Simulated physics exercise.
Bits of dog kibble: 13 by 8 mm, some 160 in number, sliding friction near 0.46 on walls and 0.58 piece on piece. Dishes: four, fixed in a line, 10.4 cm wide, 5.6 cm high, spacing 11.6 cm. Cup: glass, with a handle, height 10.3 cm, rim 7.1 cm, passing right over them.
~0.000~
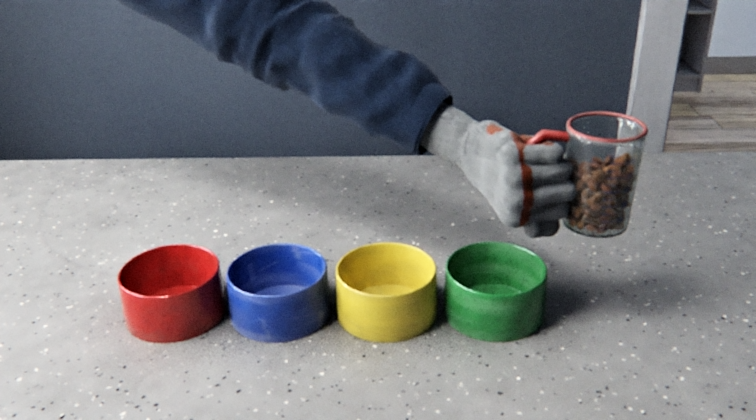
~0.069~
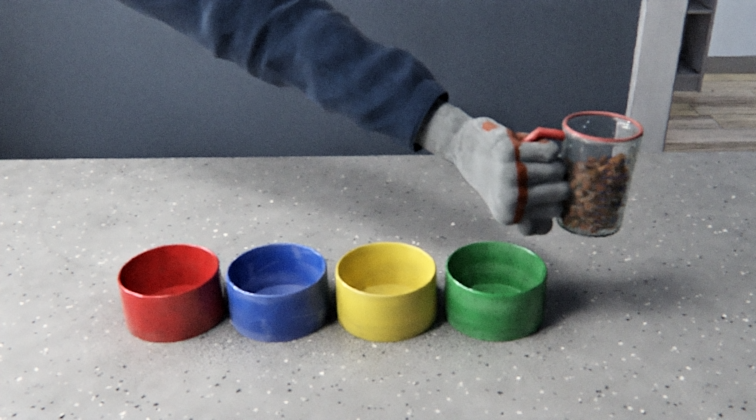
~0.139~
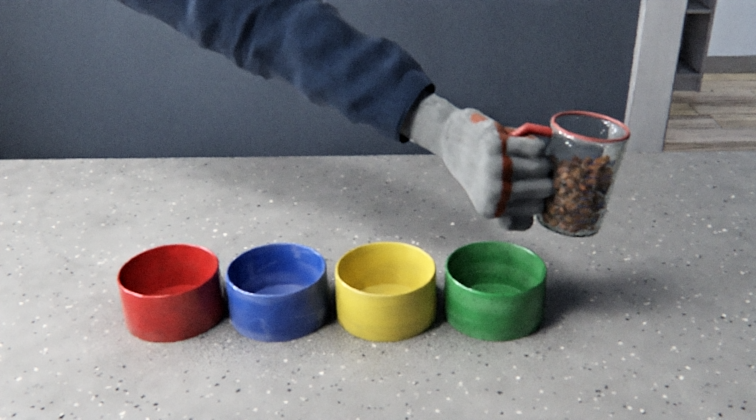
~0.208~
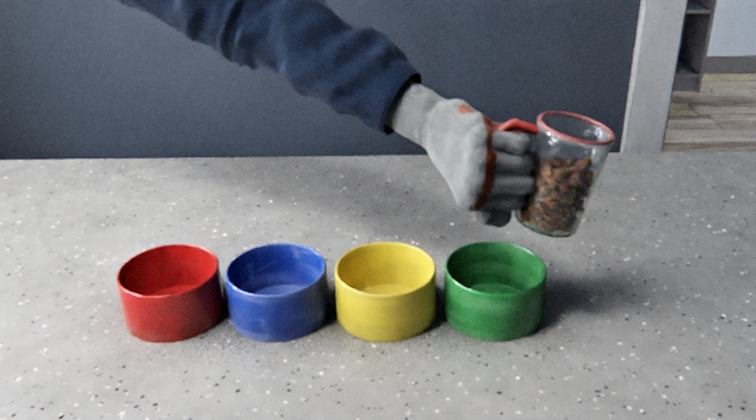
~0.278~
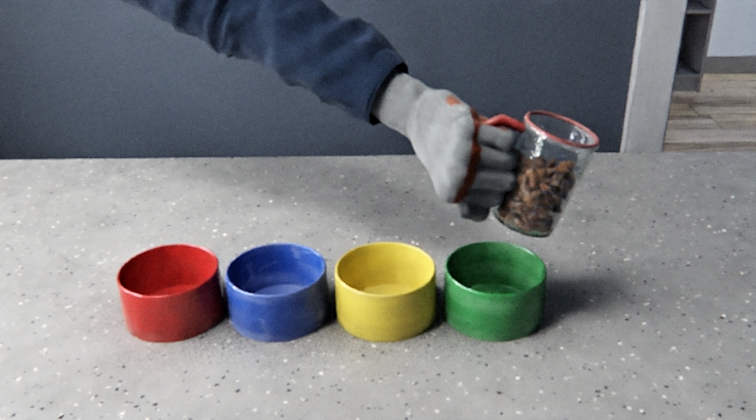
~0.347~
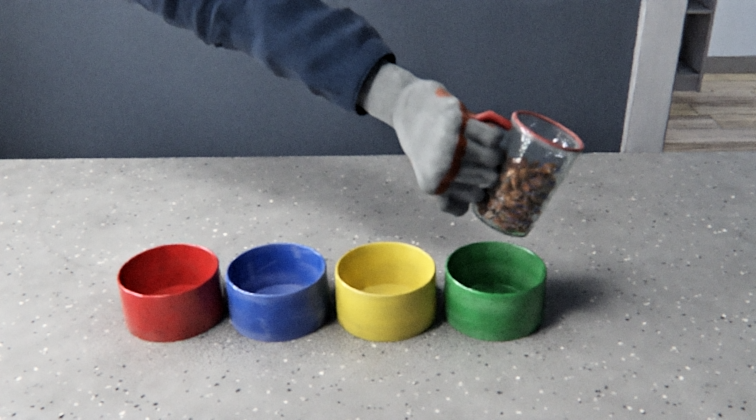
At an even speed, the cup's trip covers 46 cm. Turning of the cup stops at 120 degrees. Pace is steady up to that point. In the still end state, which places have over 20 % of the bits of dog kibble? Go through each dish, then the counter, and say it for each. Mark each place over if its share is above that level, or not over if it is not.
Red dish: Over, blue dish: Over, green dish: Not over, yellow dish: Not over, counter: Not over.
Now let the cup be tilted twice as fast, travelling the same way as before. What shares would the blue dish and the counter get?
The blue dish would get 10 and the counter 10.
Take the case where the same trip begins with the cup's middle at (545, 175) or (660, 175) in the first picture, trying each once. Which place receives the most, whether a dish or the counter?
In the first try red collects the most, and in the second it's blue.
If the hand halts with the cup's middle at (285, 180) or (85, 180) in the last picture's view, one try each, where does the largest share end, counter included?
Most goes to: Yellow; blue.
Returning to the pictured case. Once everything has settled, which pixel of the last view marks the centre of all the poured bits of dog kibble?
(249, 303) or so.
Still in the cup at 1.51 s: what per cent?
Roughly 85 in a hundred.
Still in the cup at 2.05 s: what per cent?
Approx. 10 % - an estimate.
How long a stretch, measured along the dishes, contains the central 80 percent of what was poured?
Some 13 centimetres.
After 1.04 s, tilt 79 degrees; cup holds 100 %.
Then, at 1.51 s, tilt 116 degrees; cup holds 85 %, blue 10 %.
Then, at 2.05 s, tilt 120 degrees; cup holds 10 %, red 25 %, blue 50 %.
By 2.7 s all is still; red 35 %, blue 50 %, green 0 %, yellow 0 %, counter 15 %.
